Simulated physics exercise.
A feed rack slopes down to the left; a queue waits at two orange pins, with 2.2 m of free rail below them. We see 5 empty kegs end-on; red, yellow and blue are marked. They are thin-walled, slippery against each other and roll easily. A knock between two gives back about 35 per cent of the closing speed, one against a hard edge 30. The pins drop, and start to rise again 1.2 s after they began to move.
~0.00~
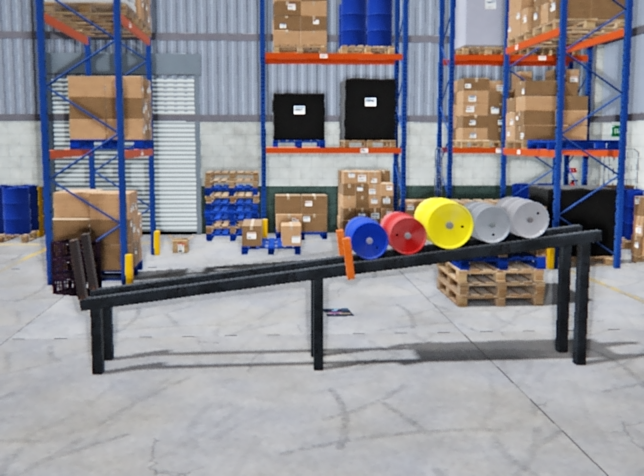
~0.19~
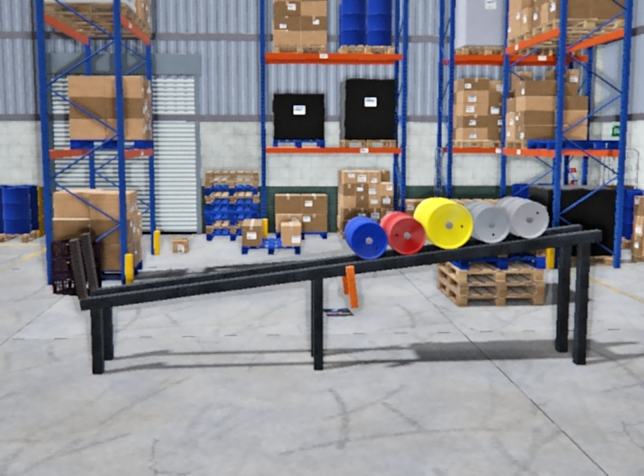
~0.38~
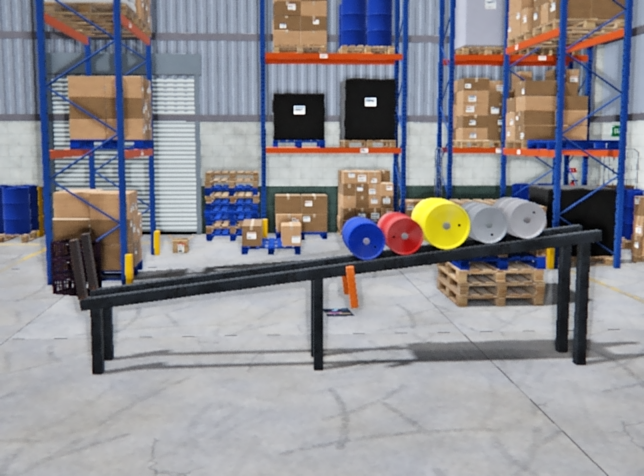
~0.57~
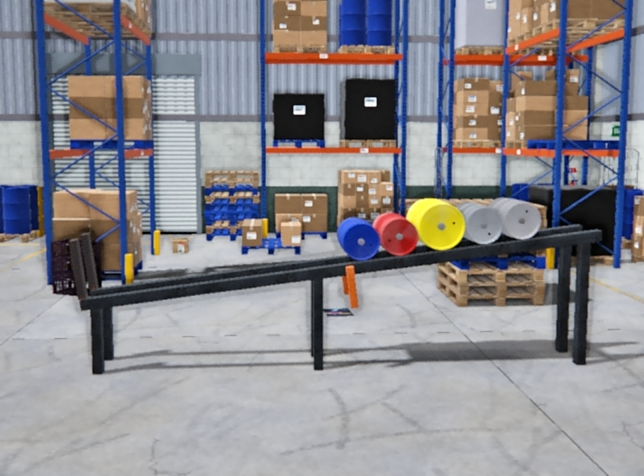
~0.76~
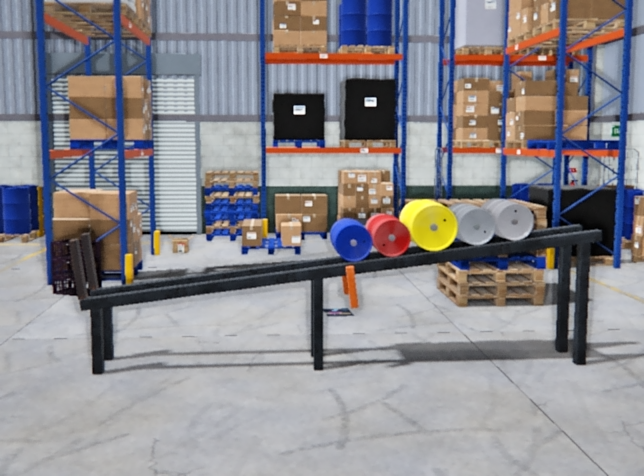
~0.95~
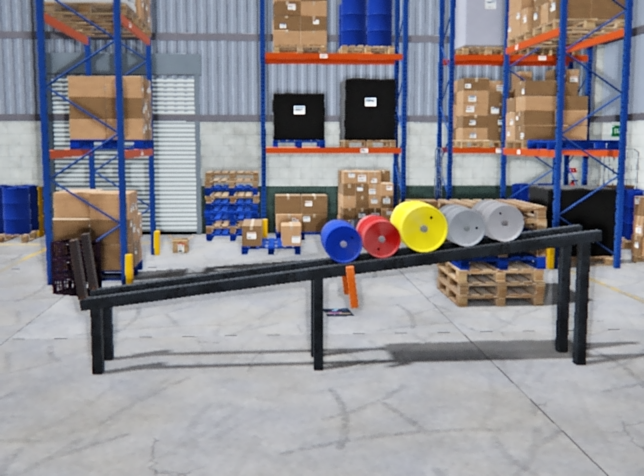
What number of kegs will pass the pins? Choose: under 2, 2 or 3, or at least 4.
The answer is 2 or 3, which leaves 3 of 5.
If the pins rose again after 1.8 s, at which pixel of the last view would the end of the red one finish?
Around (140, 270).
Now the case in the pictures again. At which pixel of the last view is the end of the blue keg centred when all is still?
Around (102, 277).
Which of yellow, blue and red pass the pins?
Yellow stays behind the pins; blue runs down the rack; red passes the pins.
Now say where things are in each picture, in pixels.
In the first frame, red (409, 236), yellow (451, 226), blue (370, 241); pins up; the rack falls 7°.
In the second frame, red (408, 236), yellow (450, 226), blue (370, 242); pins down.
In the third frame, red (406, 237), yellow (448, 226), blue (367, 242); pins down.
In the fourth frame, red (400, 238), yellow (443, 227), blue (362, 243); pins down; the first has rolled 5 cm.
In the fifth frame, red (393, 239), yellow (435, 228), blue (354, 244); pins down; the first has rolled 15 cm.
In the sixth frame, red (383, 240), yellow (425, 229), blue (344, 245); pins down; the first has rolled 20 cm.
Then, 1.3 s in, red is on the rails, 10 cm above the pins, rolling left; yellow is on the rails, 45 cm above the pins, rolling left; blue is on the rails, 25 cm below the pins, rolling left; 1 through so far.
Then, 1.7 s in, red is in the air, 10 cm below the pins, rolling left; yellow is on the rails, 25 cm above the pins, rolling left; blue is on the rails, 55 cm below the pins, rolling left; 2 through so far.
In the end (3.8 s), red is on the rails, 170 cm below the pins; yellow is on the rails, 25 cm above the pins; blue is on the rails, 200 cm below the pins; 2 through so far.
